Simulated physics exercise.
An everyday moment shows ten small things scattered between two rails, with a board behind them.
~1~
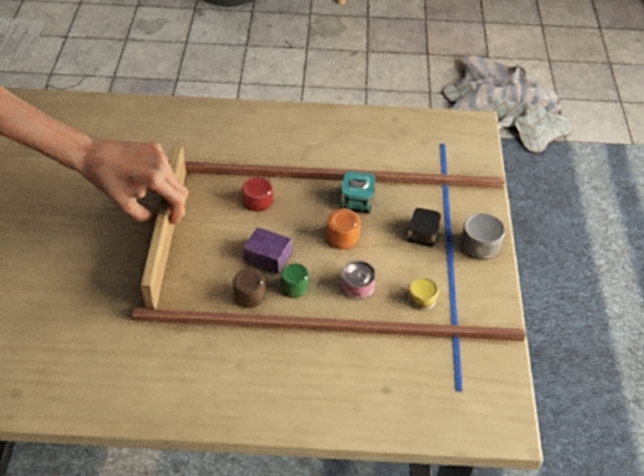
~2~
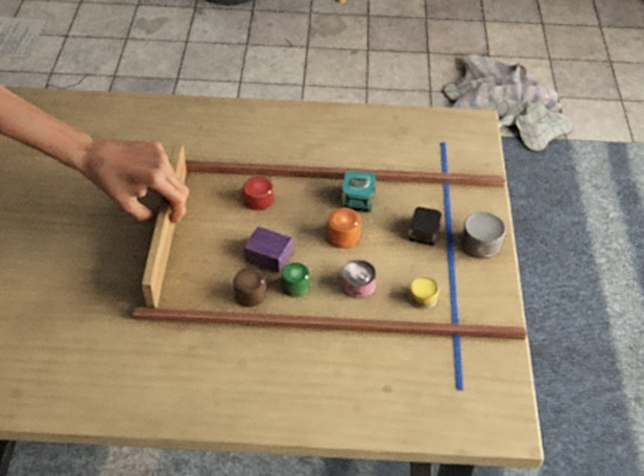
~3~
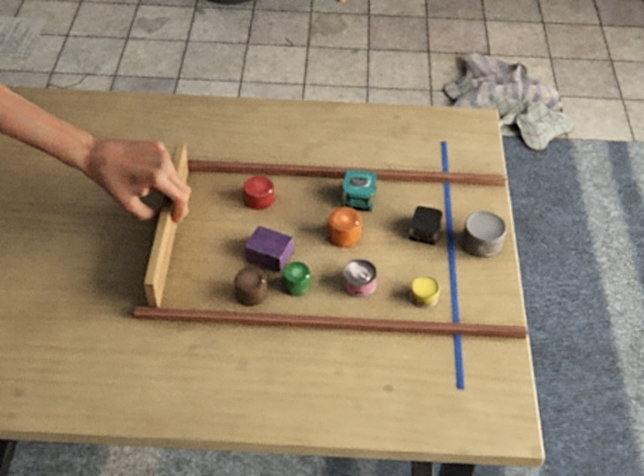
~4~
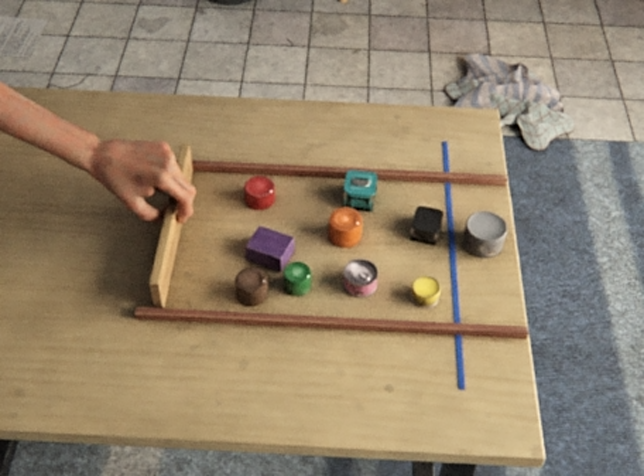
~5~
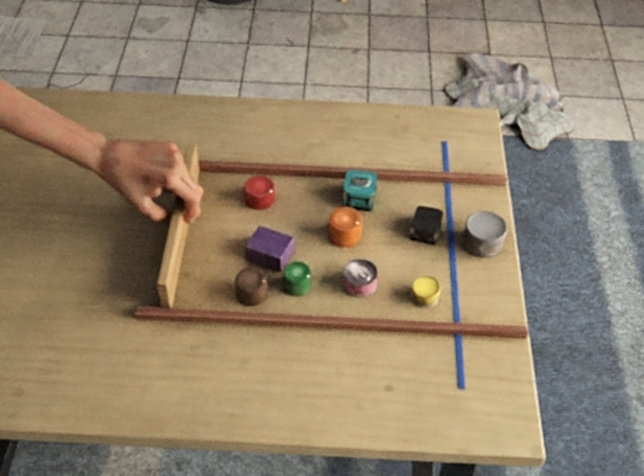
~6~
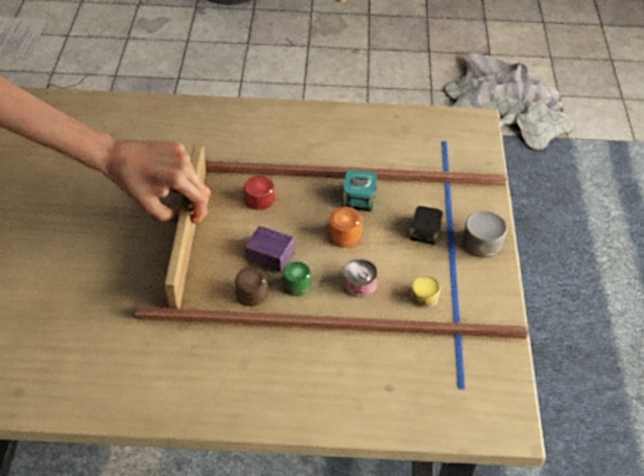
At first, a hand holds a wooden board upright at the left end of two rails, with small tubs, lids and blocks scattered between them and a grey tub beyond a blue line. The hand then slides the board slightly right, narrowing the gap to the objects, which stay in place untouched.
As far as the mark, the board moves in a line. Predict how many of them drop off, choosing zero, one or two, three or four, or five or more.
One or two drop off.
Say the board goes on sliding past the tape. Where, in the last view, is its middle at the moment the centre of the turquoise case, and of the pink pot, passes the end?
Middle approx. at (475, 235), then approx. at (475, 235).
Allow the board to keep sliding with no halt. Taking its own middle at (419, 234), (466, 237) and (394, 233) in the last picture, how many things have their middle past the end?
By position: 0 / 1 / 0.
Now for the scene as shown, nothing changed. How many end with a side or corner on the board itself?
Tally at the end: 5.
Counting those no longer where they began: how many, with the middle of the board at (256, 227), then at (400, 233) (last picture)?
Counts: 3 and 9.
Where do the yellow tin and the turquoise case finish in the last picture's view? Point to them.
In the last picture the first middle sits at (500, 313) and the other at (490, 191).
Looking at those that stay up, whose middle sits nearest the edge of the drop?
It's the black case that ends nearest.
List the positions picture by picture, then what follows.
In the first frame, grey tub (483, 237); black case (424, 228); yellow tin (423, 294); board (165, 224); tape (450, 252).
In the second frame, black case (425, 226); brown lid (250, 288).
In the third frame, yellow tin (425, 292); purple block (269, 248).
In the fourth frame, grey tub (485, 235); turquoise case (360, 191).
In the fifth frame, black case (427, 225); orange lid (345, 227).
In the sixth frame, grey tub (485, 235); black case (426, 225); yellow tin (425, 292); board (187, 223); tape (452, 250).
Soon after, none off yet; grey tub at rest near (485, 235); black case at rest near (426, 225); yellow tin at rest near (425, 292).
Then, none off yet; grey tub moving near (495, 236); black case moved about its own width near (458, 224); yellow tin moved well along near (471, 308).
At rest, the number that fall off is one or two; fallen, grey tub.
